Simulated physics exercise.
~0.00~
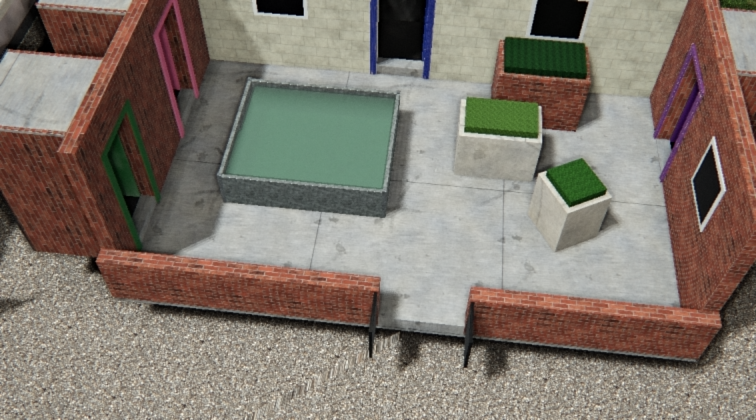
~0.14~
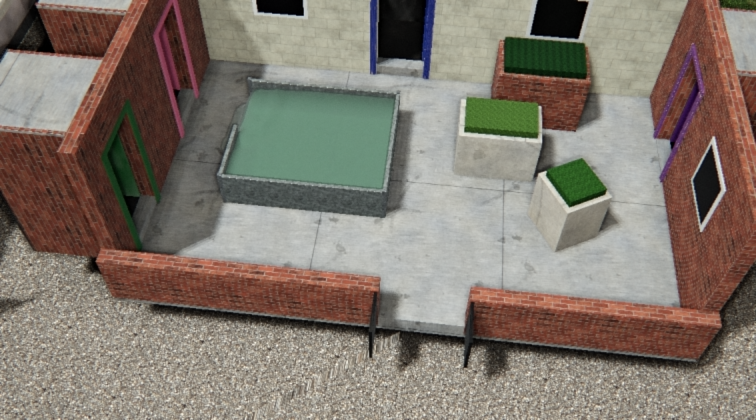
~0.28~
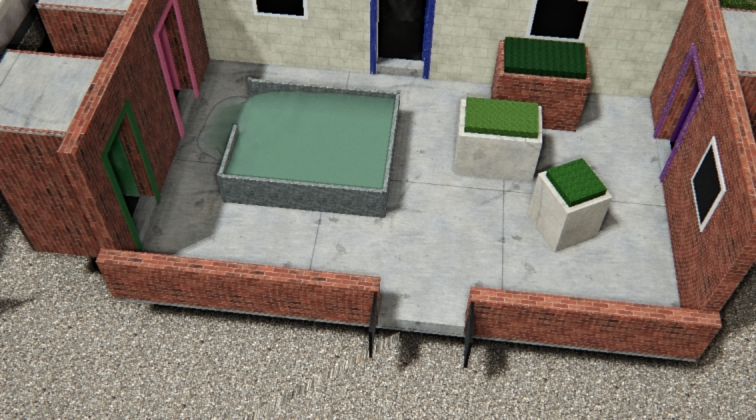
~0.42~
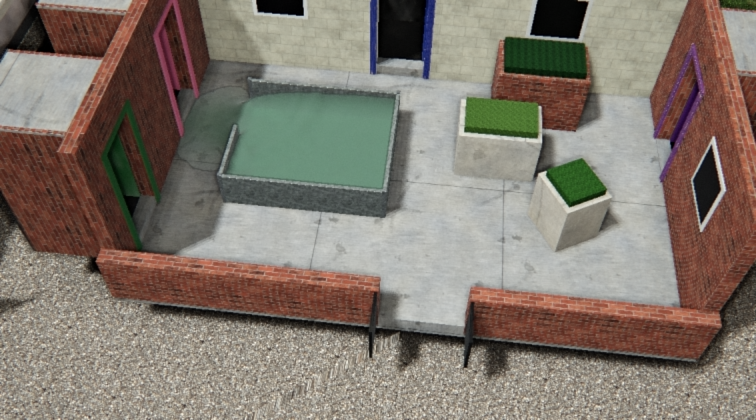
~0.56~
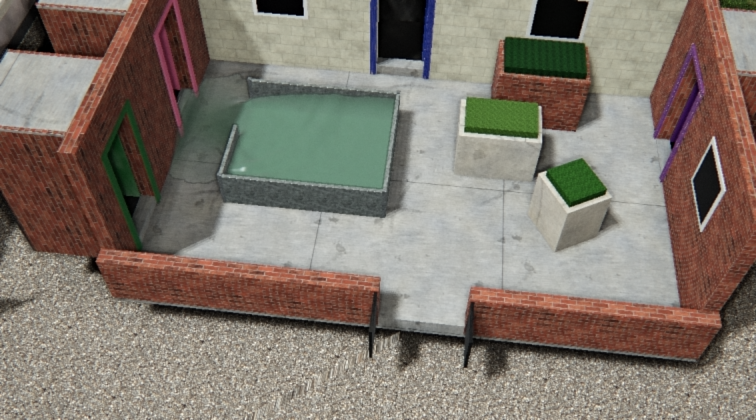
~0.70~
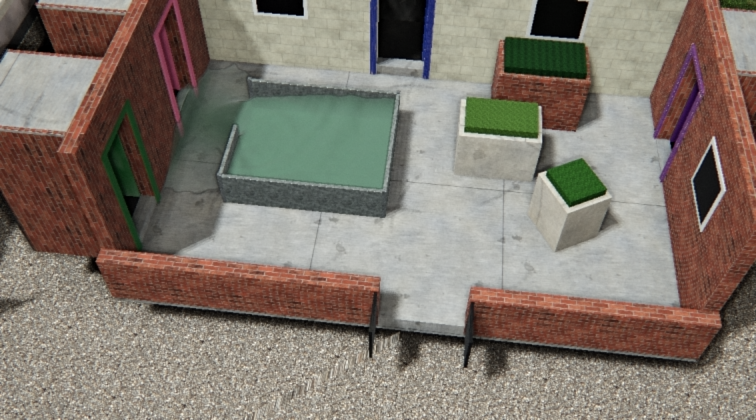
Water pours from the left side of an open gray tank in a brick-walled yard after part of that side disappears, spreading across the pale paving toward the pink-framed and green-framed doorways while the planters stay still.
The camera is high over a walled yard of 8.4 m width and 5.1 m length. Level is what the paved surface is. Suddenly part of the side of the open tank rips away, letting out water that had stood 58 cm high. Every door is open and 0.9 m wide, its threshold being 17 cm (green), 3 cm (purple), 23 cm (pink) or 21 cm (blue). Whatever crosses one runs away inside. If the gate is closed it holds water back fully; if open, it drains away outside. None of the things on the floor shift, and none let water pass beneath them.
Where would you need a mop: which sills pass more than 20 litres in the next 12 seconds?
In order: The green door stops short of the limit; the purple door overruns the limit; the pink door overruns the limit; the blue door stops short of the limit.
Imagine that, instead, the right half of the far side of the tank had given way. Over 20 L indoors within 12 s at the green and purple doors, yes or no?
Outcome at green: Not exceeded; outcome at purple: Exceeded.
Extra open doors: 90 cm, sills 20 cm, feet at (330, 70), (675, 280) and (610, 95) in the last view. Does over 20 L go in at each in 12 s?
In turn: Short of it, short of it, short of it.
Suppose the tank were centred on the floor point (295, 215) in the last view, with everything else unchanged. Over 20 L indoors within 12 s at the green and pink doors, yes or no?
For the green door, the amount is too high; for the pink door, the amount is acceptable.
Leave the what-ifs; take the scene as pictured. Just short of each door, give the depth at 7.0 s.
Depths: Green door 8 cm, purple door 8 cm, pink door 19 cm, blue door 6 cm.
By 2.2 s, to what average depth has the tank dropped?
I'd put the mean depth near 39 centimetres.
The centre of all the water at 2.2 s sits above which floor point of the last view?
Its balance point sits around (281, 146).
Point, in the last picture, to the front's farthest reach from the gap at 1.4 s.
Somewhere about (141, 249).
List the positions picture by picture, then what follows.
The first frame shows still water, 58 cm deep, in the open tank at (313, 135).
In the second frame, the front is at a hidden place, 0.6 m from the gap at (247, 120); 0.2 m2 of floor is under water; 58 cm left at the back of the open tank.
In the third frame, water pours out at (248, 122) and has run 0.9 m, to (205, 149); typically 10 cm deep outside, 58 cm at the open tank's back.
In the fourth frame, the front is at (179, 146), 1.3 m from the gap at (248, 123); 1.8 m2 of floor is under water; 58 cm left at the back of the open tank.
In the fifth frame, the front is at (170, 169), 1.6 m from the gap at (248, 122); 2.3 m2 of floor is under water; 58 cm left at the back of the open tank.
In the sixth frame, water pours out at (248, 122) and has run 1.8 m, to (165, 183); typically 9 cm deep outside, 58 cm at the open tank's back.
After 1.4 s water covers 10 % of the floor and is deepest (52 cm) near (210, 61); green door 5 cm at the sill, 0 L in, purple door not reached, pink door 43 cm at the sill, 53 L in, blue door not reached.
After 2.2 s water covers 25 % of the floor and is deepest (46 cm) near (210, 61); green door 6 cm at the sill, 0 L in, purple door not reached, pink door 42 cm at the sill, 149 L in, blue door not reached.
After 3.5 s water covers 40 % of the floor and is deepest (34 cm) near (208, 67); green door 5 cm at the sill, 0 L in, purple door not reached, pink door 30 cm at the sill, 240 L in, blue door 4 cm at the sill, 0 L in.
After 7.0 s water covers 85 % of the floor and is deepest (21 cm) near (208, 67); green door 8 cm at the sill, 0 L in, purple door 8 cm at the sill, 17 L in, pink door 19 cm at the sill, 266 L in, blue door 6 cm at the sill, 0 L in.
After 12.0 s water covers 100 % of the floor and is deepest (12 cm) near (600, 326); green door 7 cm at the sill, 0 L in, purple door 7 cm at the sill, 109 L in, pink door 11 cm at the sill, 267 L in, blue door 10 cm at the sill, 0 L in.
